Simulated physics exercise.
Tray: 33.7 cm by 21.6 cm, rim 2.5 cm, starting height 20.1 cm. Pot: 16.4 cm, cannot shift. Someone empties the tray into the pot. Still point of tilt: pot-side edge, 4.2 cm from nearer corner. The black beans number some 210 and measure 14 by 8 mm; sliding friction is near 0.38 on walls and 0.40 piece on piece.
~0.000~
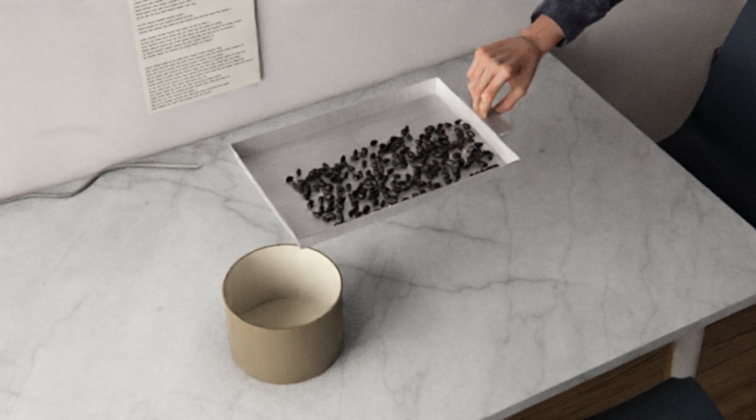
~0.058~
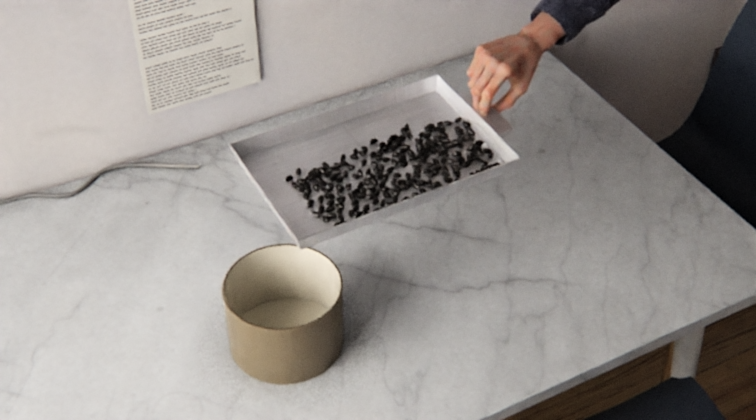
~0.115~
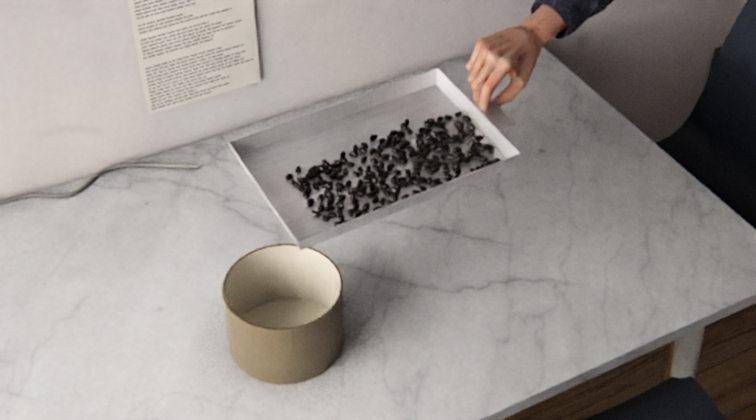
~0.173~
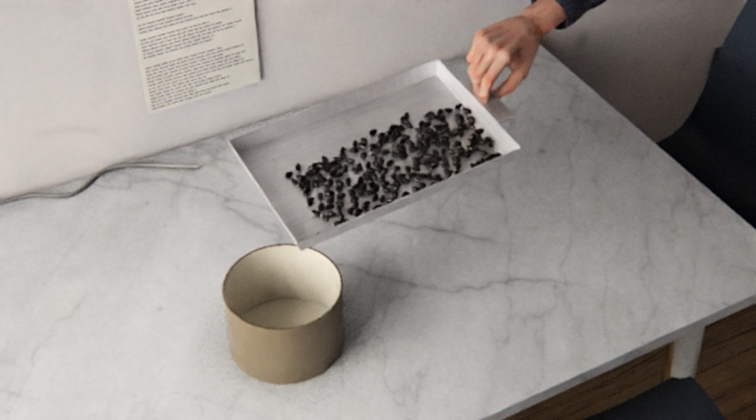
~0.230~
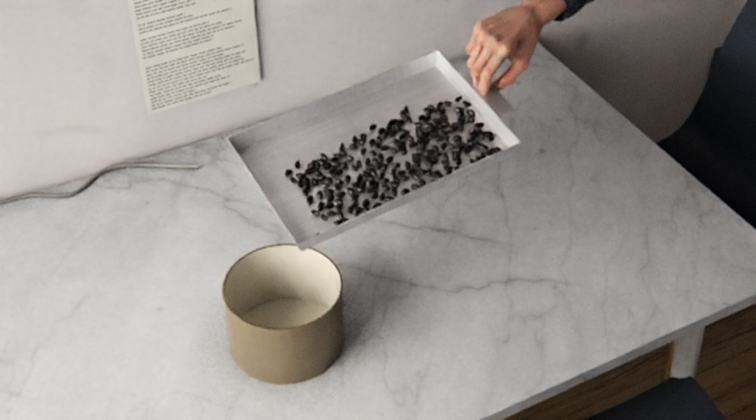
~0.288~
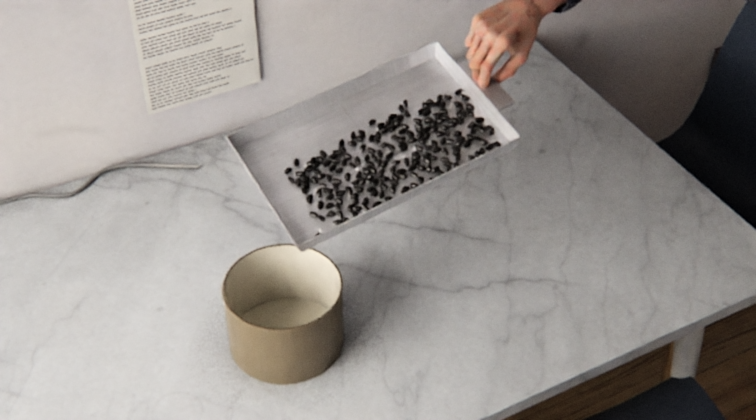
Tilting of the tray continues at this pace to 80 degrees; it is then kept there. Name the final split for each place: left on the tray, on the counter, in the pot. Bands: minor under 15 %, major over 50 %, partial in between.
At the end, left on the tray: A slight amount; counter: A slight amount; pot: The main share.
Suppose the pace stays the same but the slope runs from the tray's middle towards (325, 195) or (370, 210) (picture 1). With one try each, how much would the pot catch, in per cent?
75 and 70 %.
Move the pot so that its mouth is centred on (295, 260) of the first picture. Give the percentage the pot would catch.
I'd put it at around 5 per cent.
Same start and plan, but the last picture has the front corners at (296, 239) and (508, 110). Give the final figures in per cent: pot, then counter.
Pot: 40, counter: 20.
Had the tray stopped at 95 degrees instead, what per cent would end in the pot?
In that case some 95 per cent.
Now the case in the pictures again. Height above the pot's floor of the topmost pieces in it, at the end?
It stands at some 2.5 cm.
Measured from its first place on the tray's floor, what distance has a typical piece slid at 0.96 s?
Some 9 cm.
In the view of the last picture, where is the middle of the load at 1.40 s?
The middle of the load should be at about (309, 226) by then.
After 0.96 s, tilt 44 degrees; the tray holds 100 %, the pot 0 %.
After 1.40 s, tilt 65 degrees; the tray holds 90 %, the pot 5 %.
After 1.92 s, tilt 80 degrees; the tray holds 20 %, the pot 65 %.
At rest (2.9 s), tray 5 %, counter 5 %, pot 85 %.
